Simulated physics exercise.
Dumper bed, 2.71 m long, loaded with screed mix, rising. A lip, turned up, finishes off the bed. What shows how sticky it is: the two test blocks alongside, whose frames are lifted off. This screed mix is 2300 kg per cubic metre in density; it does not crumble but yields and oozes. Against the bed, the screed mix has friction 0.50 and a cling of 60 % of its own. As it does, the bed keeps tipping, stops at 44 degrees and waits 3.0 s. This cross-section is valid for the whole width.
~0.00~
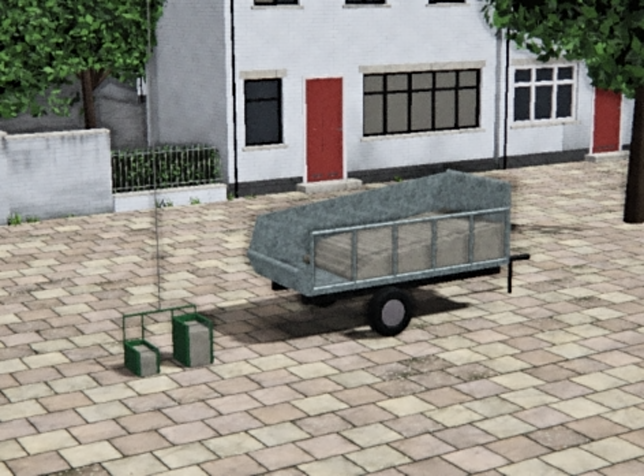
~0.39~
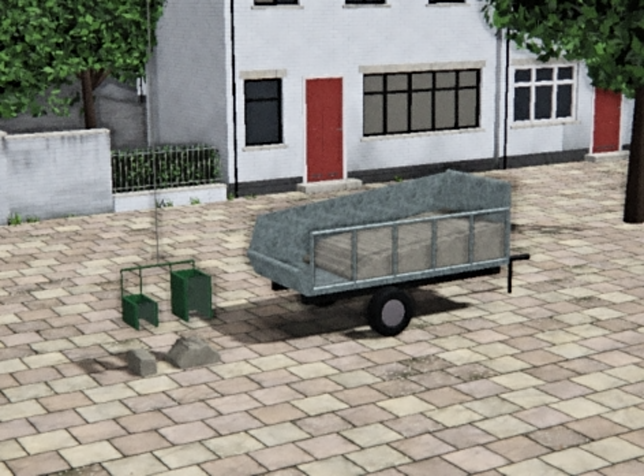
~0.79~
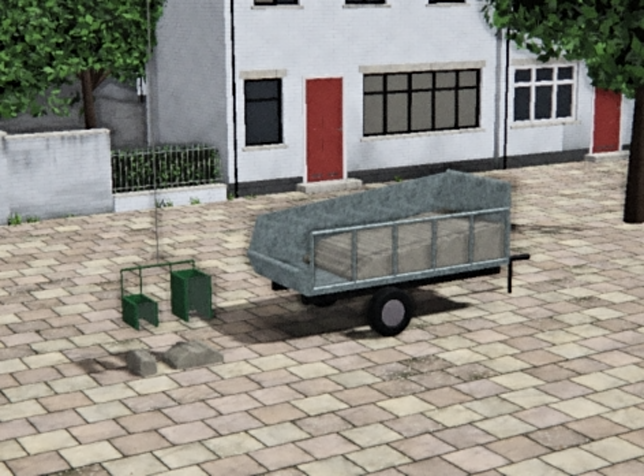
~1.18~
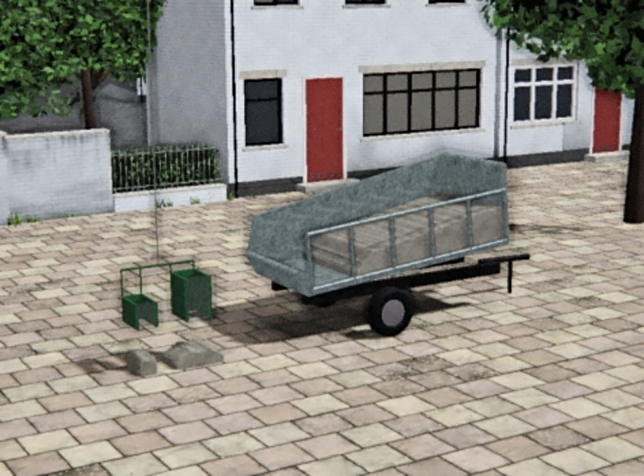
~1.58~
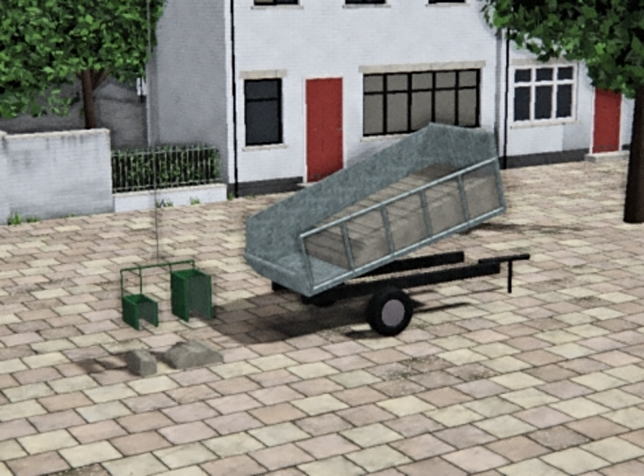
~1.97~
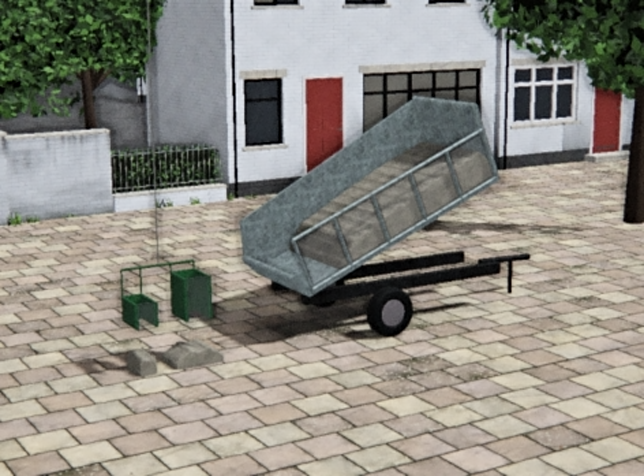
A grey metal trailer with slatted sides and a brownish load stands on a paved square, seen from slightly above, before white houses with red doors and trees. At left, two green open boxes on a hanging line rise off two grey blocks, and the larger block slumps low. Then the trailer's bed tilts steadily, its right end rising, while the view stays still.
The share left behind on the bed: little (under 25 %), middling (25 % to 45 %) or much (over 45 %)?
My bet is the amount lands on the slim side, under 25 percent.
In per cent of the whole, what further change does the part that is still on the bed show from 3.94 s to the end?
Roughly 3 per cent.
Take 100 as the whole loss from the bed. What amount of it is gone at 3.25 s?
It is about 40 %.
After 2.56 s, the tilt is 35 degrees and 100 % is on the bed.
After 3.25 s, the tilt is 44 degrees and 64 % is on the bed.
After 3.94 s, the tilt is 44 degrees and 20 % is on the bed.
After 4.64 s, the tilt is 44 degrees and 17 % is on the bed.
After 6.13 s, the tilt is 44 degrees and 17 % is on the bed.
